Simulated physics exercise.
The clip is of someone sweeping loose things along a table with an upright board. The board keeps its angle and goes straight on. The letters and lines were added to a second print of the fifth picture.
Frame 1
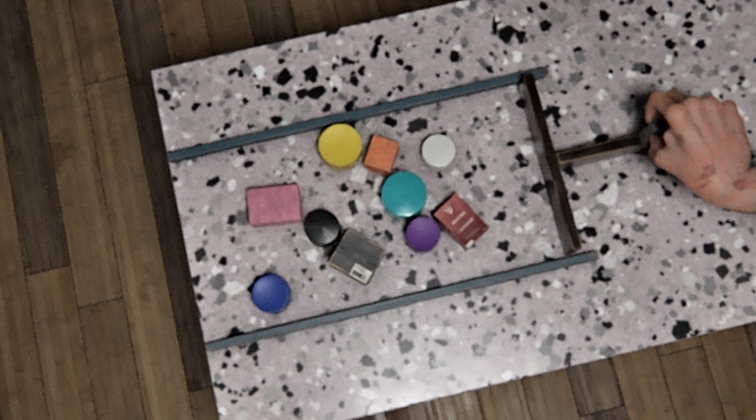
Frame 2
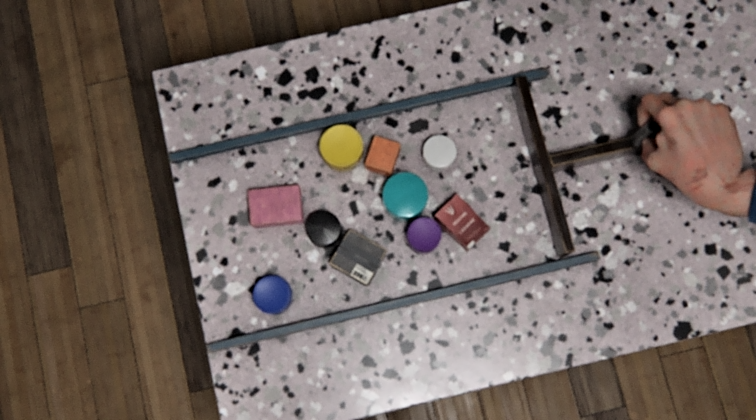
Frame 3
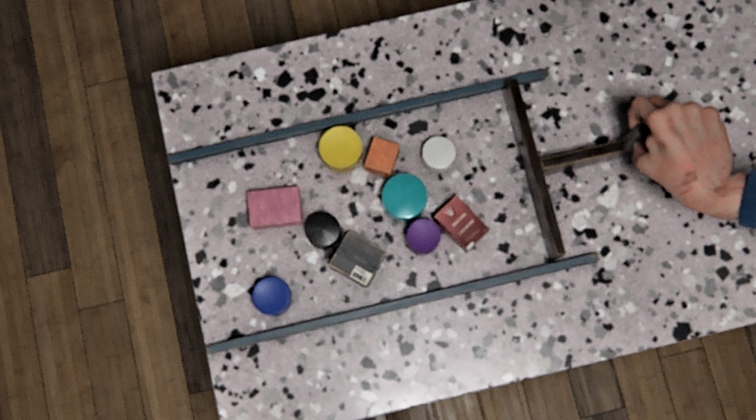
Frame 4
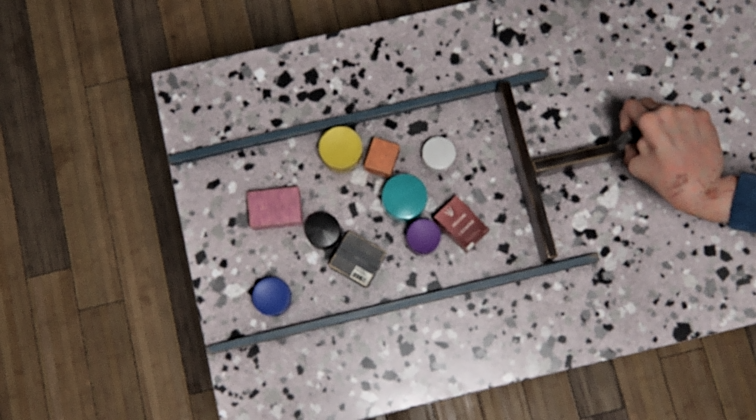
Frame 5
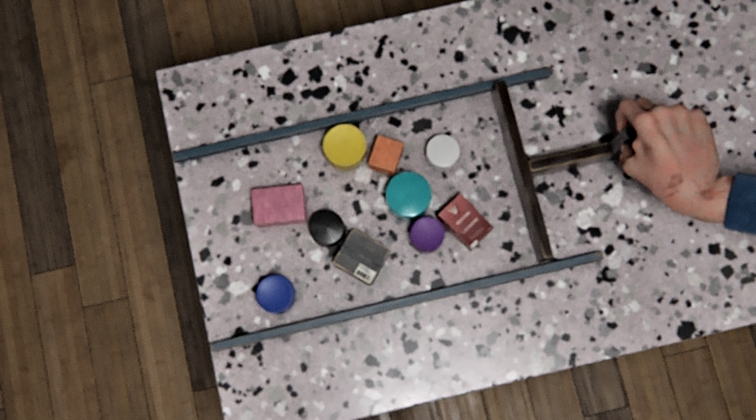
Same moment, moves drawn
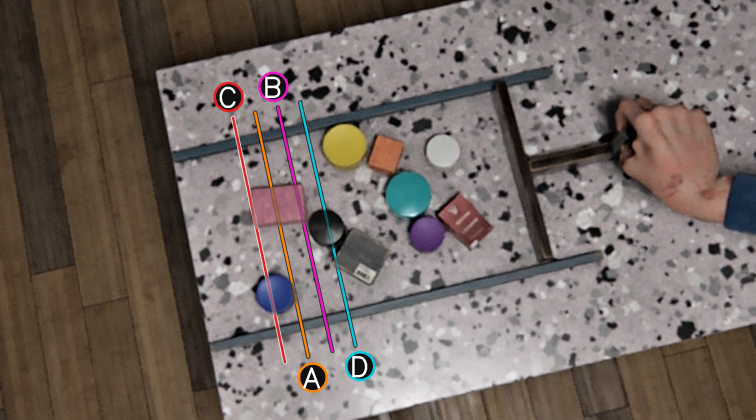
On a speckled tabletop between two parallel rails, a hand at the right moves an upright board a short way left by its handle, while the colourful tubs, jars, pots and blocks to its left stay essentially still.
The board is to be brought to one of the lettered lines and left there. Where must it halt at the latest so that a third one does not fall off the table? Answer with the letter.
It can go as far as A.
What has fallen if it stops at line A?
It is the blue tub.
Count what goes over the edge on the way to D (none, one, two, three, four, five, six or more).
By then, none.
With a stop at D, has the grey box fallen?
No.
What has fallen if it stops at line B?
It is the blue tub.
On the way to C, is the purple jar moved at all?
By then, yes.
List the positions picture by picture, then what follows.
Black tin (323, 229); blue tub (273, 295); turquoise pot (404, 196), in the first picture.
Board (546, 162); purple jar (423, 236), in the second picture.
Board (536, 166); yellow tub (341, 150), in the third picture.
Board (528, 168); white pot (439, 155), in the fourth picture.
Board (524, 168); pink block (279, 207); black tin (327, 229); blue tub (277, 295), in the fifth picture.
On the marked copy, A at (281, 231); B at (304, 226); C at (258, 237); D at (327, 221).
Following A. Soon after the start, board (438, 188); yellow tub (340, 148); orange block (375, 155).
Later, board (350, 208); blue tub (240, 311); pink block (253, 208).
In the end, board (282, 224); blue tub over the edge; pink block (187, 219); one fallen.
As for the rest, B is within the limit but short; C drops four; D is within the limit but short.
